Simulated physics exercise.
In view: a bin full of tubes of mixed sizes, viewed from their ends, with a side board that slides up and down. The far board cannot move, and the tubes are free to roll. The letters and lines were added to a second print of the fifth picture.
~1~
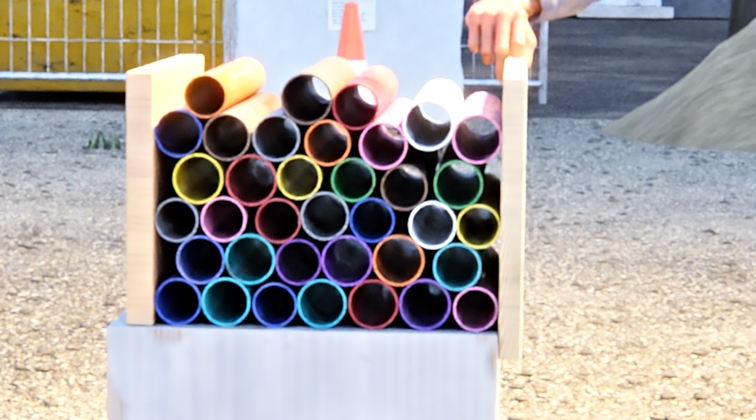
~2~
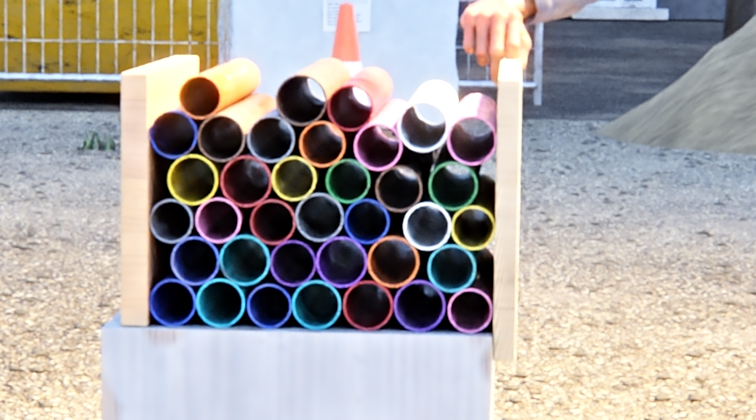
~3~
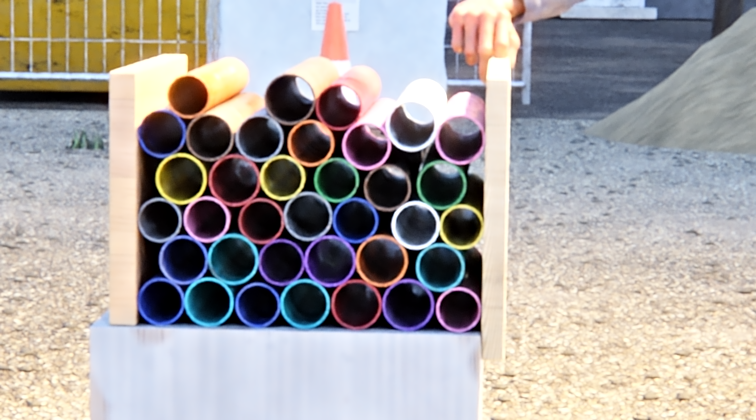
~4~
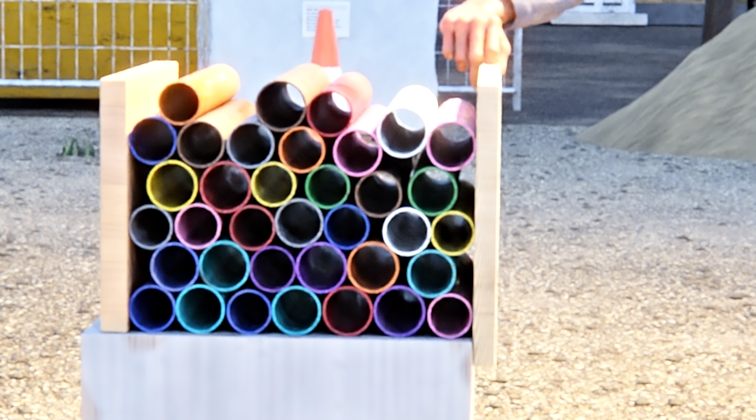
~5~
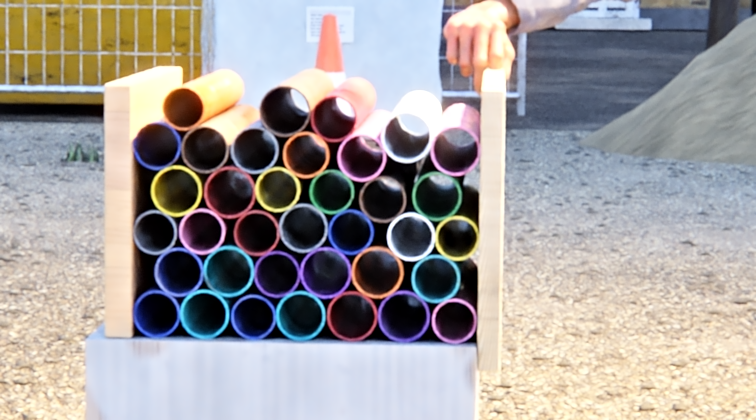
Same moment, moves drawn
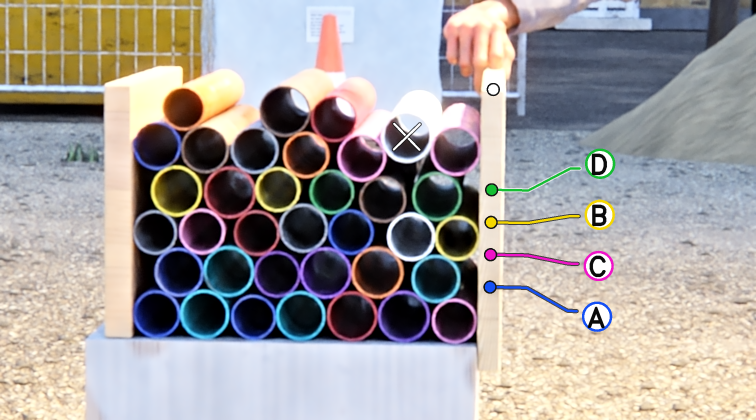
A hand rested on top of the right side board of a bin stacked with colorful tubes, seen end-on, and nothing moved among them while the whole view shifted slightly.
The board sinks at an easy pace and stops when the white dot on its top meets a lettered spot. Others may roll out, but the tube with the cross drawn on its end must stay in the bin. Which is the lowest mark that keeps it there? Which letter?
No lower than C.
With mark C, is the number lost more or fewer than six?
Fewer than six.
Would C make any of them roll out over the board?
Yes.
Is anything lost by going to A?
At A: Yes.
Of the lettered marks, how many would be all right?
Three of the four.
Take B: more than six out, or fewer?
At B, fewer than six.
On the marked copy, A at (490, 287); B at (491, 222); C at (490, 255); D at (491, 190); the cross at (407, 137); the white dot at (493, 90).
Taking C. A third of the way, top of the board (481, 164).
Two thirds of the way, top of the board (479, 252).
When it is over, top of the board (479, 254), one out over the board, the crossed one still inside.
As for the rest, A lets the crossed one out; B keeps the crossed one inside; D keeps the crossed one inside.
